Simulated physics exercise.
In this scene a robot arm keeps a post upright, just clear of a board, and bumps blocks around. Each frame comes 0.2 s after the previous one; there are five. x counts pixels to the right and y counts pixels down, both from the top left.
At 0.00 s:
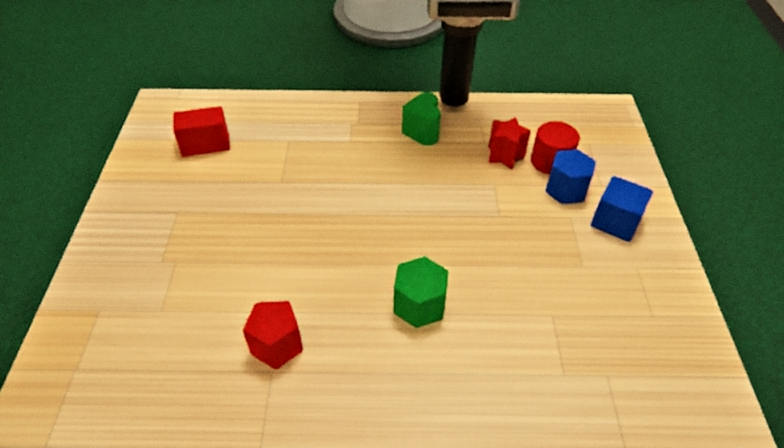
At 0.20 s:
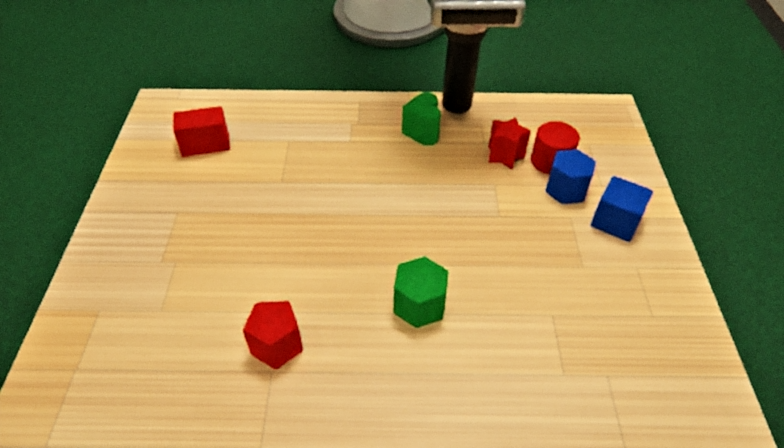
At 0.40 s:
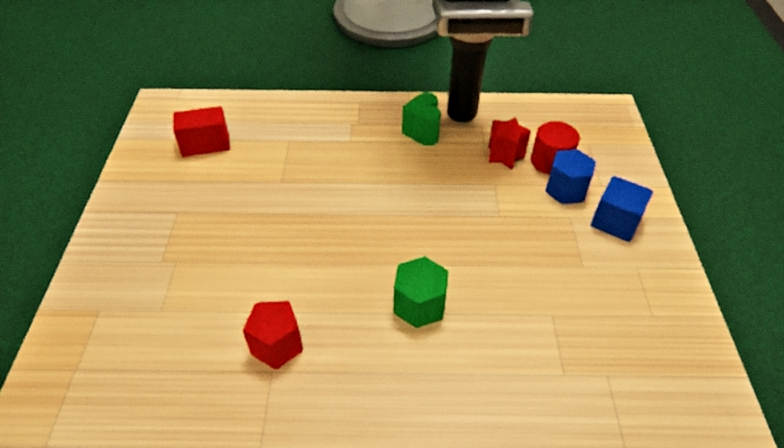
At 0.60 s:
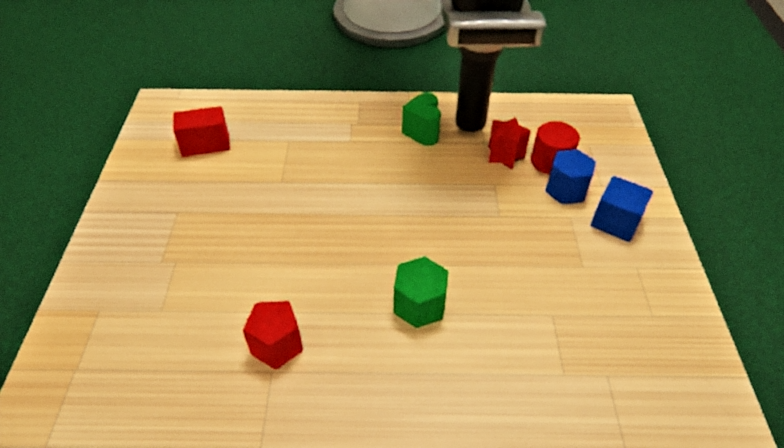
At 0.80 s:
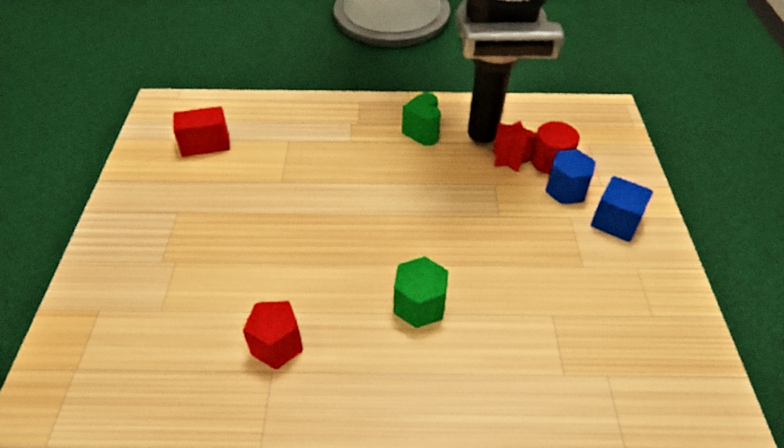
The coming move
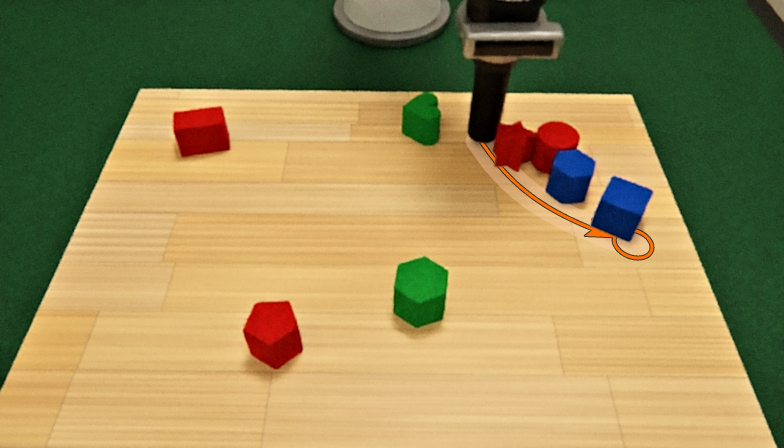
A dark post hanging from a machine's metal mount moves over the far edge of a pale wooden board on a green surface, seen from above by a still camera. A green block, a red star, a red round block and two blue blocks sit at the far centre and right, with red and green blocks elsewhere. The post slides nearer and rightward, then nudges the star slightly right.
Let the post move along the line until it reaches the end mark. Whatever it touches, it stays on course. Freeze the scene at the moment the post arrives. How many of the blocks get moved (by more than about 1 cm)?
My guess is at least three.
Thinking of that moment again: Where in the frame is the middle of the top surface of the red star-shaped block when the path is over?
That would be at about pixel (571, 163).
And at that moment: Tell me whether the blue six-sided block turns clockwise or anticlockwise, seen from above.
Watching from overhead, you'd notice the blue six-sided block rotating clockwise.
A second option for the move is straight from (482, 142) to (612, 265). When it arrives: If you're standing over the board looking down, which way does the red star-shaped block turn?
From the top: Counterclockwise.
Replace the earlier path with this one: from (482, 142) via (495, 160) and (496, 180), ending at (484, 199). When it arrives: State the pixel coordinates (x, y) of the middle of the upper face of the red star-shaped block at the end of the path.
Pixel (535, 151).
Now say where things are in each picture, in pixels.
Post's lower end at (454, 99); red star-shaped block at (510, 128); red round block at (559, 133); blue six-sided block at (575, 162); blue square block at (628, 194), in the first frame.
Post at (457, 106); blocks still, in the second frame.
Post at (462, 114); blocks still, in the third frame.
Post at (470, 124); blocks still, in the fourth frame.
Post at (483, 134); red star-shaped block at (516, 132); red round block at (559, 133); blue six-sided block at (575, 162); blue square block at (628, 194), in the fifth frame.
Drawn move, from (482, 142) through (514, 181) and (566, 217) to (633, 244).
The first path, step by step. One third of the way, post at (516, 173); red star-shaped block at (553, 155), turned 75° anticlockwise; red round block at (574, 135); blue six-sided block at (590, 167), turned 20° clockwise.
Two thirds of the way, post at (569, 209); red star-shaped block at (571, 163); red round block at (574, 135); blue six-sided block at (613, 163), turned 35° clockwise; blue square block at (635, 195), turned 20° clockwise.
At the end, post at (637, 236); red star-shaped block at (571, 163), turned 145° anticlockwise; red round block at (574, 135); blue six-sided block at (613, 163), turned 35° clockwise; blue square block at (662, 193).
